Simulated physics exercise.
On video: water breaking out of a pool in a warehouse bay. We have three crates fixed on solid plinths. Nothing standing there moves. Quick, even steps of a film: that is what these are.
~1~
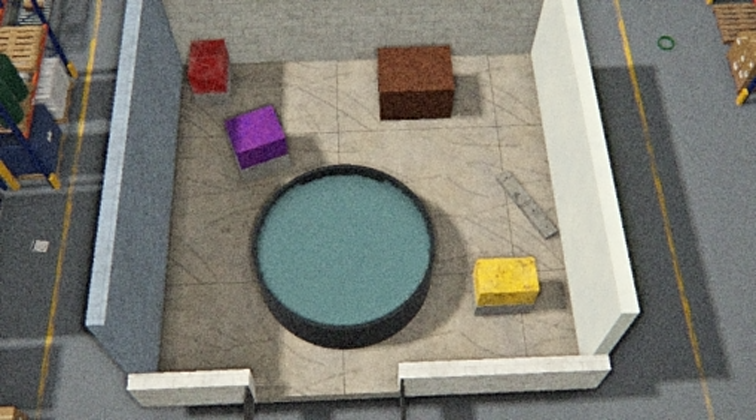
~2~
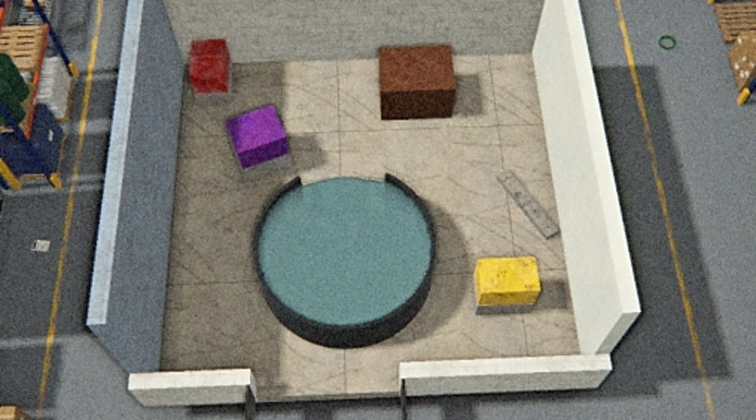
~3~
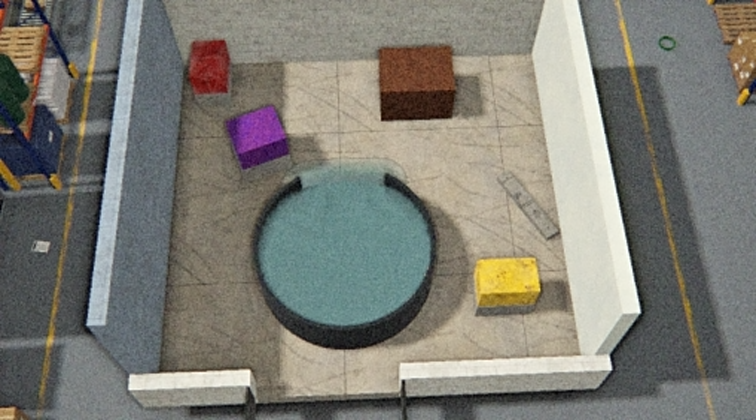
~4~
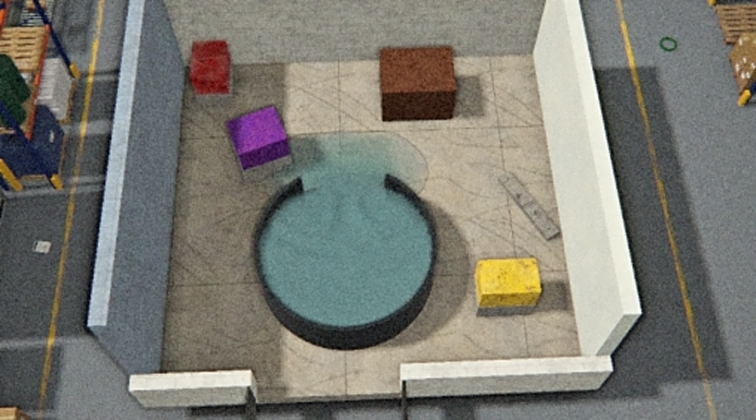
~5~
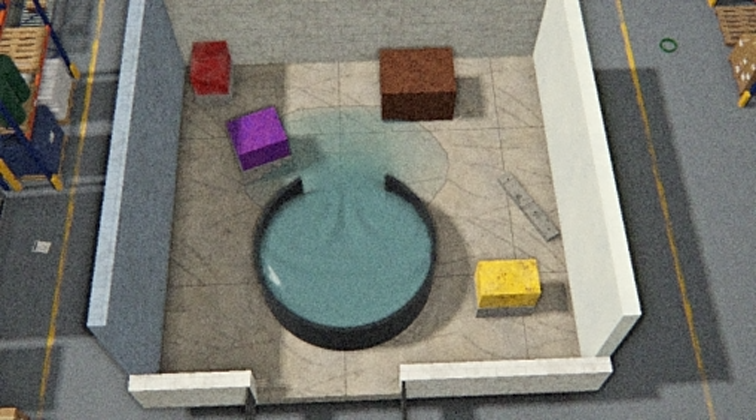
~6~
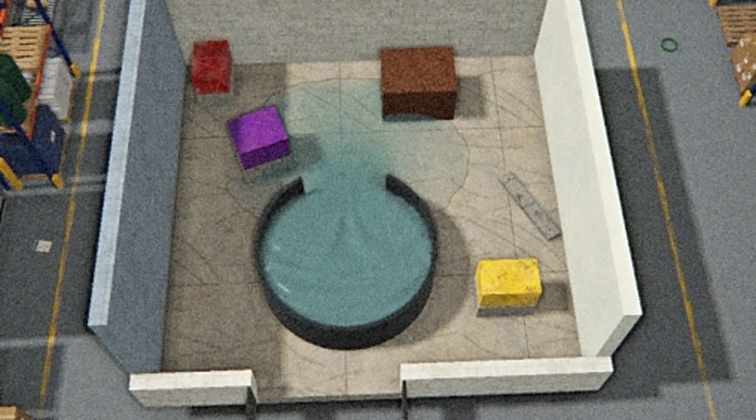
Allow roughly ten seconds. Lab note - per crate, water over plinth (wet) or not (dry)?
In order: The purple crate will be a dry one. The yellow crate will be a dry one. The red crate will be a wet one.
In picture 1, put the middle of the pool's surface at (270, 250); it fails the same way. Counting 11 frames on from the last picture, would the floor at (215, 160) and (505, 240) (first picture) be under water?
The first is wetted, and then the second is not reached.
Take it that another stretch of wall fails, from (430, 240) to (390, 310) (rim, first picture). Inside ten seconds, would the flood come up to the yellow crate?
Then: Yellow crate gets drenched.
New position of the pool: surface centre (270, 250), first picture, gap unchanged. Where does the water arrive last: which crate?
Yellow one.
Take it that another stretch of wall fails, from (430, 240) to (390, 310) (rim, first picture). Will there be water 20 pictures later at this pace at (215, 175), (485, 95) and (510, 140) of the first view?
Those three places would be still unsoaked, soaking and soaking, in that order.
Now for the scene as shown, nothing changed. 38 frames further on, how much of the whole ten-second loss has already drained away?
About 10 per cent.
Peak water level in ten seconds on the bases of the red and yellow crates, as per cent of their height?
Peak levels: Approx. 140 % then 50 %.
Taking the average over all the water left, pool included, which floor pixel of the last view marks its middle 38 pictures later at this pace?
My guess is about (359, 186).
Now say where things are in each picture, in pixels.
In the first frame, still water in the round tank at (344, 245).
In the second frame, the front is at a hidden place, out from the gap on the round tank's far side.
In the third frame, water pours out on the round tank's far side and has run to (398, 170).
In the fourth frame, water pours out on the round tank's far side and has run to (421, 161).
In the fifth frame, water pours out on the round tank's far side and has run to (292, 116).
In the sixth frame, water pours out on the round tank's far side and has run to (379, 82).
A moment on, water covers 35 % of the floor; the purple crate water round its plinth, the yellow crate not reached, the red crate water round its plinth.
Next, water covers 50 % of the floor; the purple crate water round its plinth, the yellow crate not reached, the red crate water round its plinth.
Then, water covers 70 % of the floor; the purple crate water round its plinth, the yellow crate water round its plinth, the red crate water round its plinth.
Later, water covers 95 % of the floor; the purple crate water round its plinth, the yellow crate water round its plinth, the red crate water round its plinth.
In the end, water covers 100 % of the floor; the purple crate stayed above the water, the yellow crate stayed above the water, the red crate was topped.
